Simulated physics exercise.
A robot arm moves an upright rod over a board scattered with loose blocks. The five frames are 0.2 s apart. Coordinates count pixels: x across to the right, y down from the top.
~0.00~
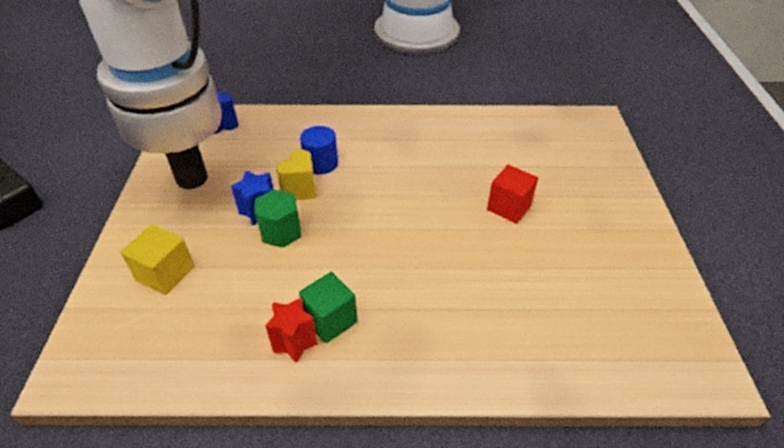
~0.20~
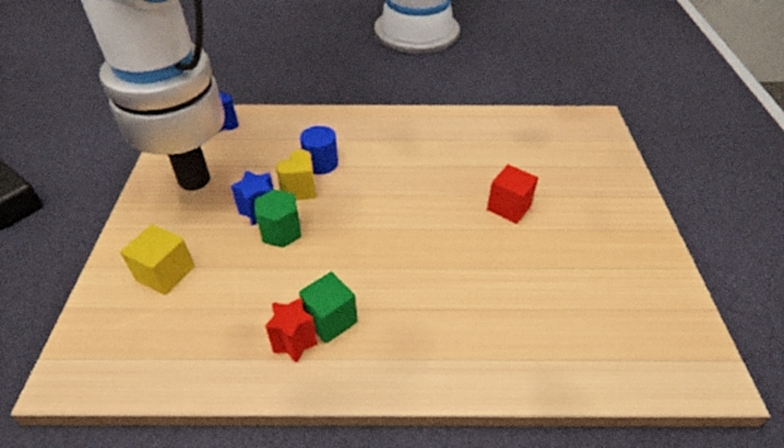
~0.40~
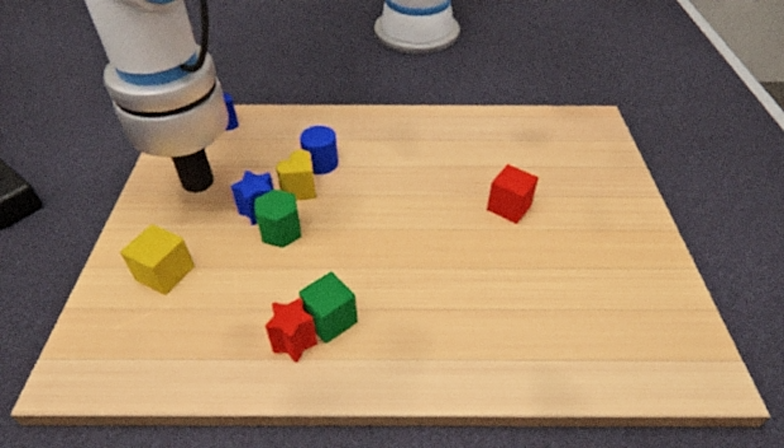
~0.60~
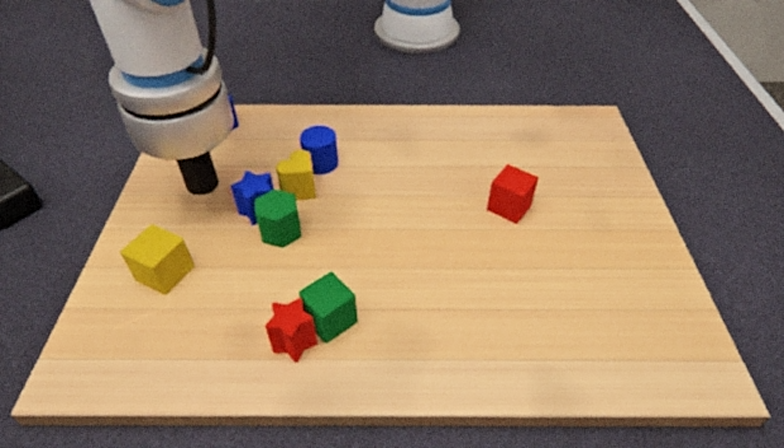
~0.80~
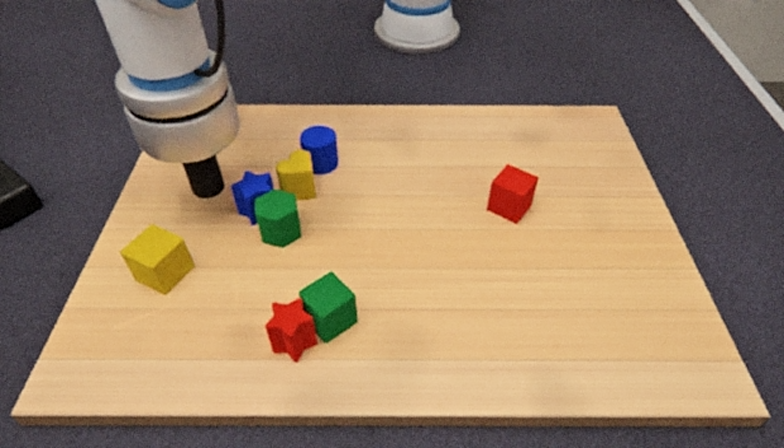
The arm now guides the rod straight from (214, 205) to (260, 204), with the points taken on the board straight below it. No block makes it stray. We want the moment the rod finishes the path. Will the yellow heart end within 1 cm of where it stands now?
It seems so.
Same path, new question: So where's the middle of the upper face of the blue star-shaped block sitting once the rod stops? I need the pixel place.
Its top middle will sit at (278, 186).
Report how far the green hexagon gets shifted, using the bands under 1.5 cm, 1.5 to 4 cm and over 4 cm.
Covers 1.5 to 4 cm.
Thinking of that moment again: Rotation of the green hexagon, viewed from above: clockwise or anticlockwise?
Its rotation is clockwise.
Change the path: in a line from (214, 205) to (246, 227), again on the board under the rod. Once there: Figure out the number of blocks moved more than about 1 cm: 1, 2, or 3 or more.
The count is two.
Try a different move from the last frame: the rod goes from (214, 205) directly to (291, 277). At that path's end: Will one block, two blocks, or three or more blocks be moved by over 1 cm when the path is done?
The number of blocks that move over 1 cm is two.
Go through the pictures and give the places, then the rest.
In the first picture, lower end of the rod at (193, 180), tops of blocks, blue star-shaped block at (253, 183), green hexagon at (275, 204), yellow heart at (296, 162).
In the second picture, rod at (195, 182), blocks as before.
In the third picture, rod at (199, 184), blocks as before.
In the fourth picture, rod at (203, 186), blocks as before.
In the fifth picture, rod at (209, 189), blue star-shaped block at (253, 183), green hexagon at (275, 204), yellow heart at (296, 162).
The first path, step by step. Halfway along, rod at (233, 189); blue star-shaped block at (256, 184).
At the end, rod at (256, 189); blue star-shaped block at (278, 186); green hexagon at (291, 210), turned 20° clockwise; yellow heart not moved.
